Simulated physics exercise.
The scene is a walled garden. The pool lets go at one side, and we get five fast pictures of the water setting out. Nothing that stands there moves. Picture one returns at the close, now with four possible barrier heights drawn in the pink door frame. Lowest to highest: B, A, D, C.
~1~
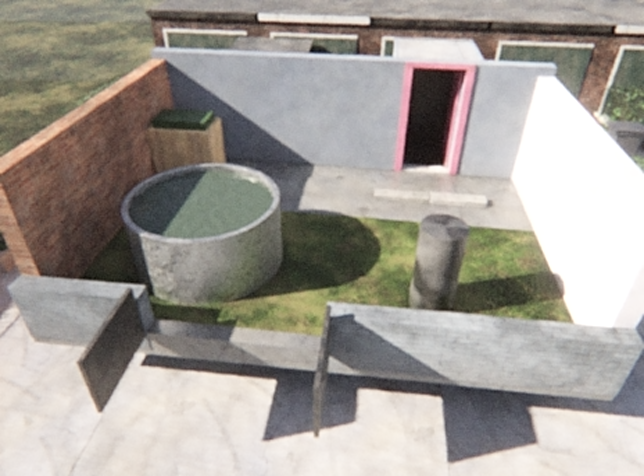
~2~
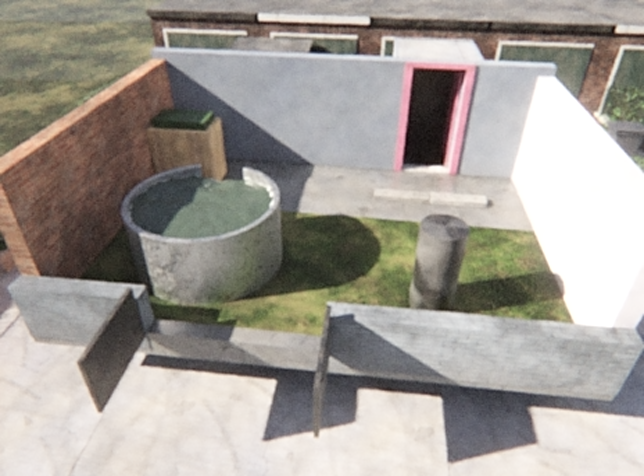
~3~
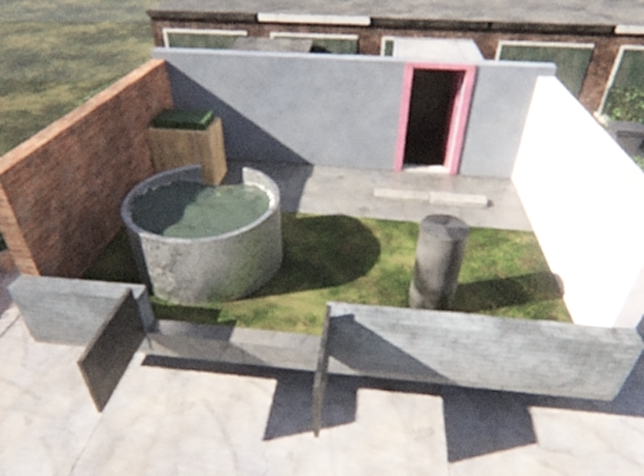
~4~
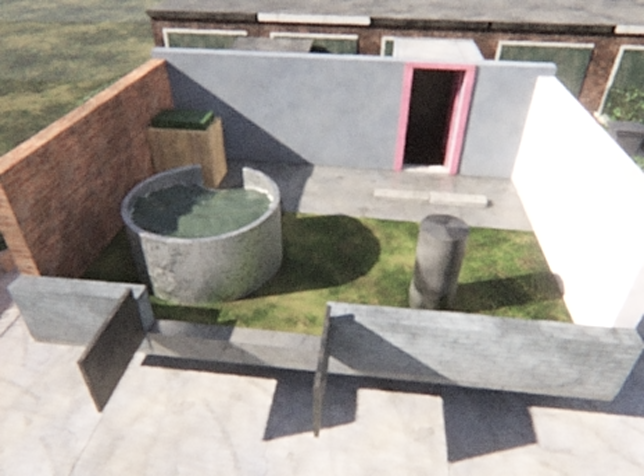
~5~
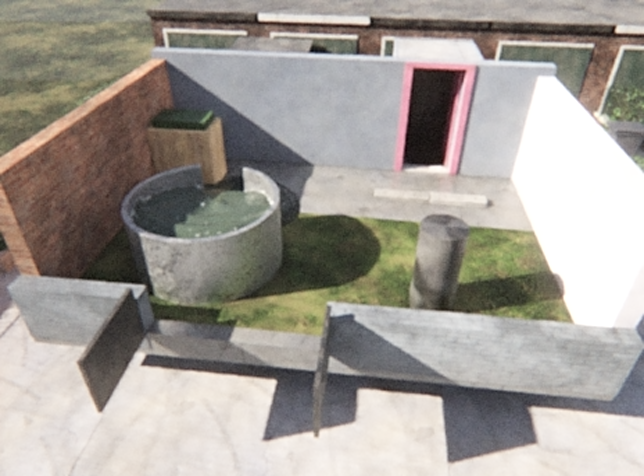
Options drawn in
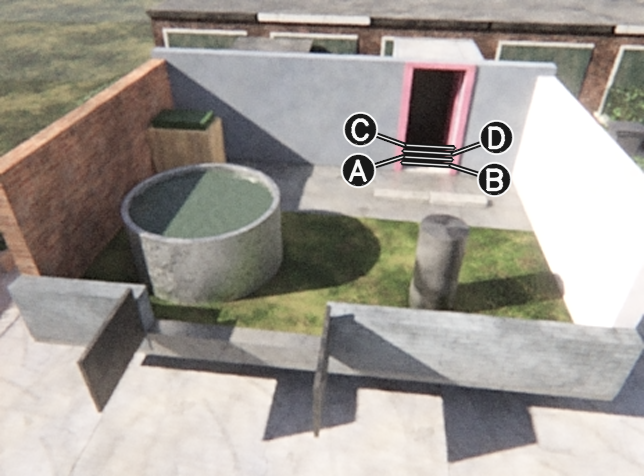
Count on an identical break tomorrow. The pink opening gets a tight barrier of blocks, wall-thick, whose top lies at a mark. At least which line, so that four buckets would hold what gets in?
It is B.
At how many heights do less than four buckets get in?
All of the four.
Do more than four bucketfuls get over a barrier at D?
No, not at all.
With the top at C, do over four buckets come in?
No.
On the marked copy, A at (427, 158); B at (426, 164); C at (428, 146); D at (428, 152); from the bottom up B, A, D, C.
With A, nothing gets over.
With B, a splash gets over, under a bucket.
With C, nothing gets over.
With D, nothing gets over.
